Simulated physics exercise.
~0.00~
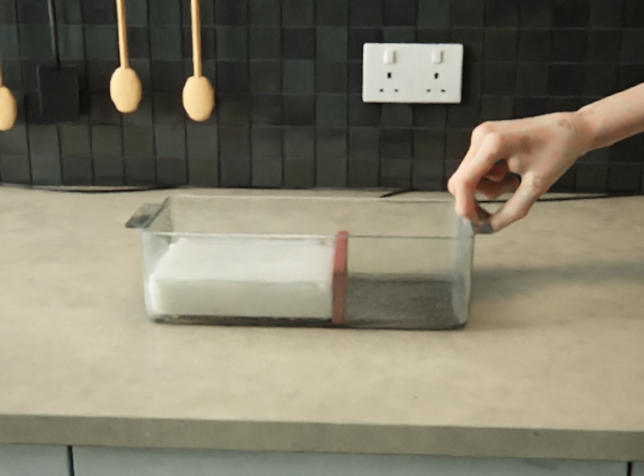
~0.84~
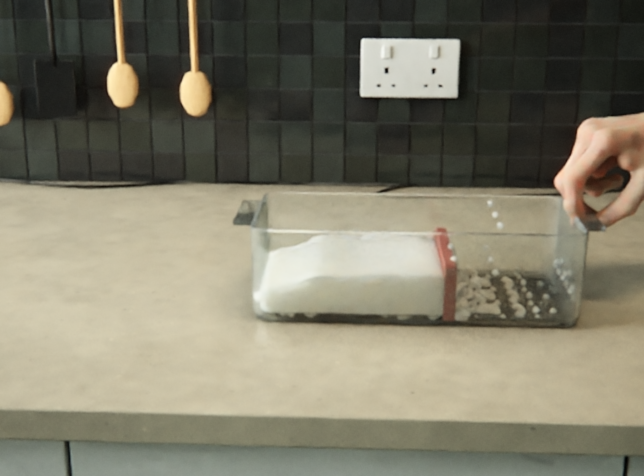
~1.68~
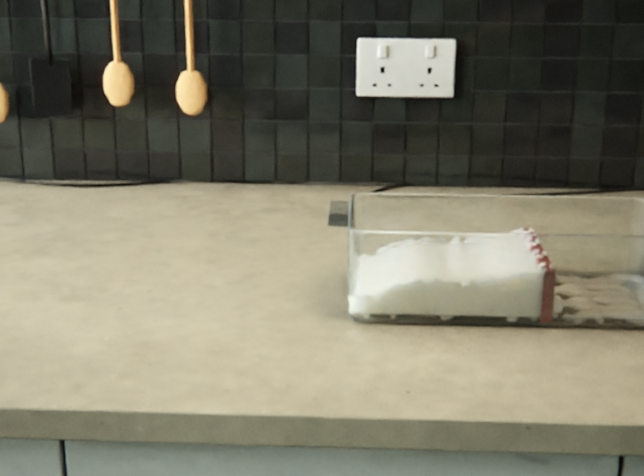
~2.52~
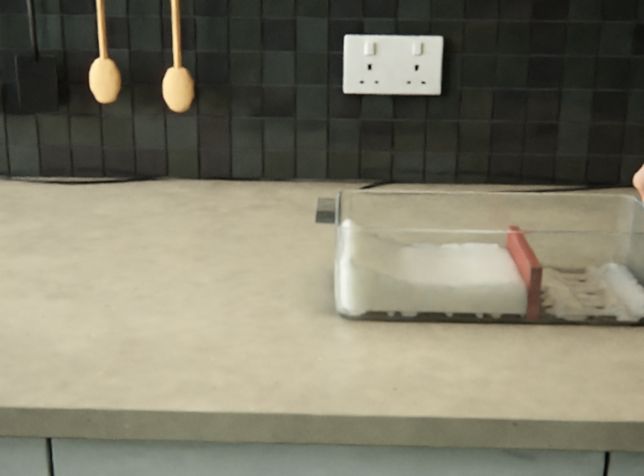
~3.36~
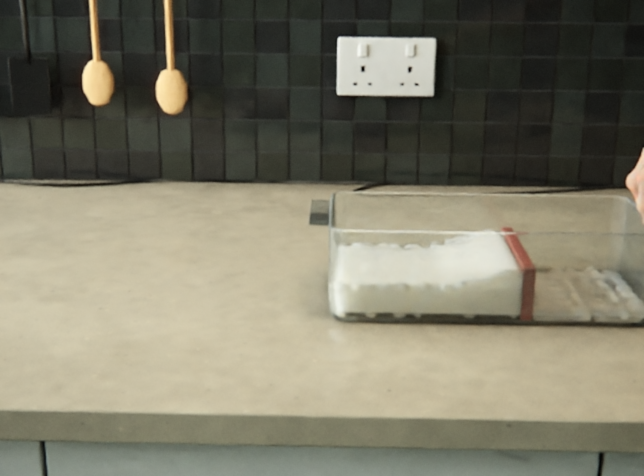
In the video, a hand slides a clear oblong tub, split by a red divider with milk on the left, rightward along a countertop; the milk sloshes and some splashes over the divider, leaving a little in the right part as the tub stops.
